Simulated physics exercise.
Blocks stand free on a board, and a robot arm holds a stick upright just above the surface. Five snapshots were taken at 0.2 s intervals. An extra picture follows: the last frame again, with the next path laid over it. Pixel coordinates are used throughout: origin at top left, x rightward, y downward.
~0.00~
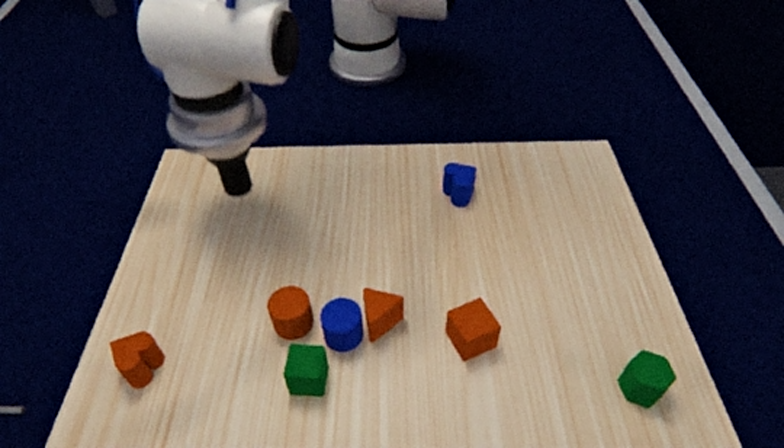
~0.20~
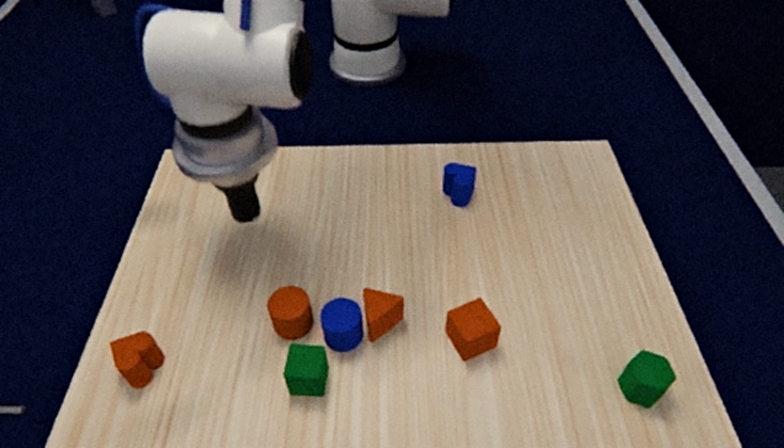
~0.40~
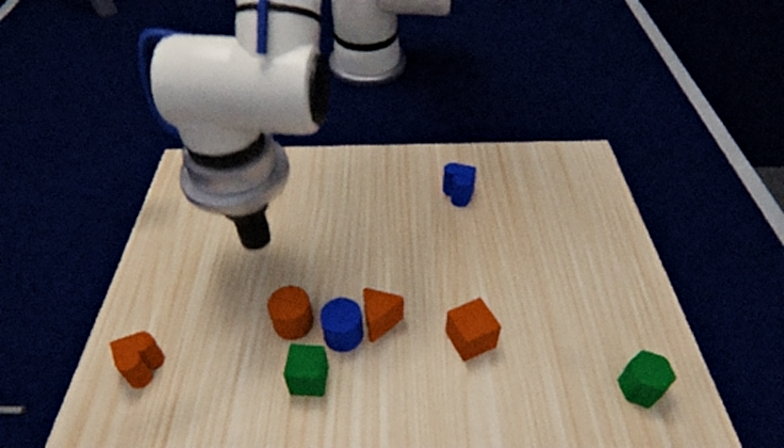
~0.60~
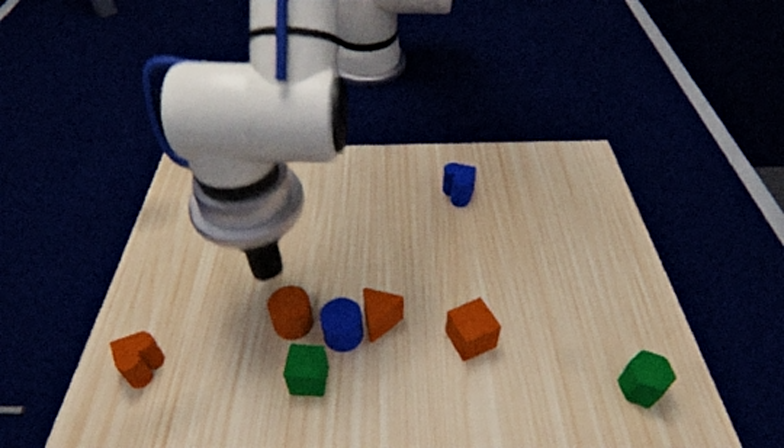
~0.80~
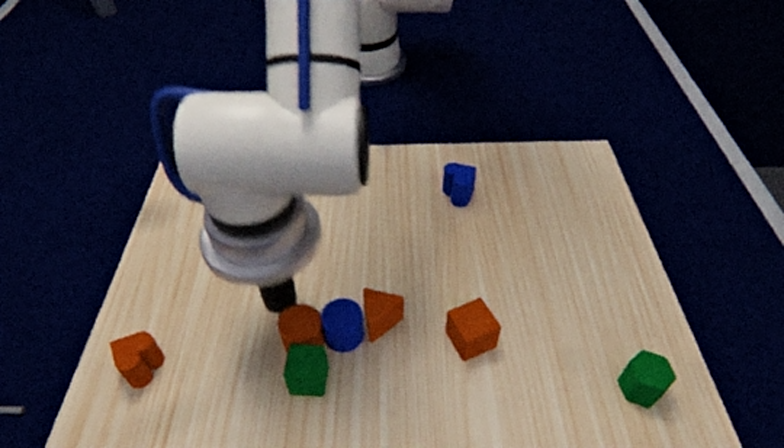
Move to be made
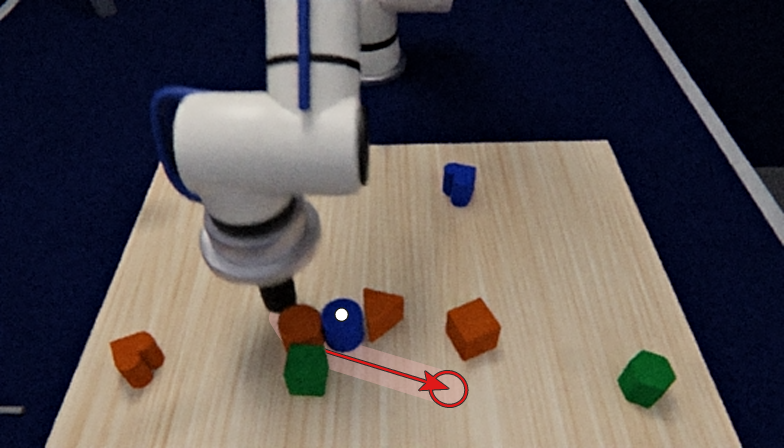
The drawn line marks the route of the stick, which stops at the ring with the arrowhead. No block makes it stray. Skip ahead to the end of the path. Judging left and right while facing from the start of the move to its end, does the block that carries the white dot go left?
Final answer: Yes.
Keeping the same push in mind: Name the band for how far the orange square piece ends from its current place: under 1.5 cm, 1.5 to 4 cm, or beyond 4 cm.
It ends under 1.5 cm away.
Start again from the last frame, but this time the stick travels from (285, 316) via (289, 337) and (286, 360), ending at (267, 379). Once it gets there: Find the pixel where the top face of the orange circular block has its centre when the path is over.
Around (311, 361).
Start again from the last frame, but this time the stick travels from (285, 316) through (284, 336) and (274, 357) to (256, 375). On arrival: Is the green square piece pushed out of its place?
That would be a yes.
Drawn move, from (285, 316) by way of (326, 351) and (385, 369) to (448, 389); the dot is on the blue circular block.
On the path given first. One third of the way, stick (324, 337); orange circular block (331, 366); green square piece (314, 405); blue circular block (361, 322); orange three-sided block (387, 301), turned 20° anticlockwise.
Two thirds of the way, stick (385, 355); orange circular block (358, 383); green square piece (315, 410), turned 25° clockwise; blue circular block (412, 325); orange three-sided block (407, 295), turned 75° anticlockwise.
At the end, stick (450, 375); orange circular block (358, 383); green square piece (315, 410), turned 25° clockwise; blue circular block (431, 327); orange three-sided block (407, 295), turned 75° anticlockwise; orange square piece still.
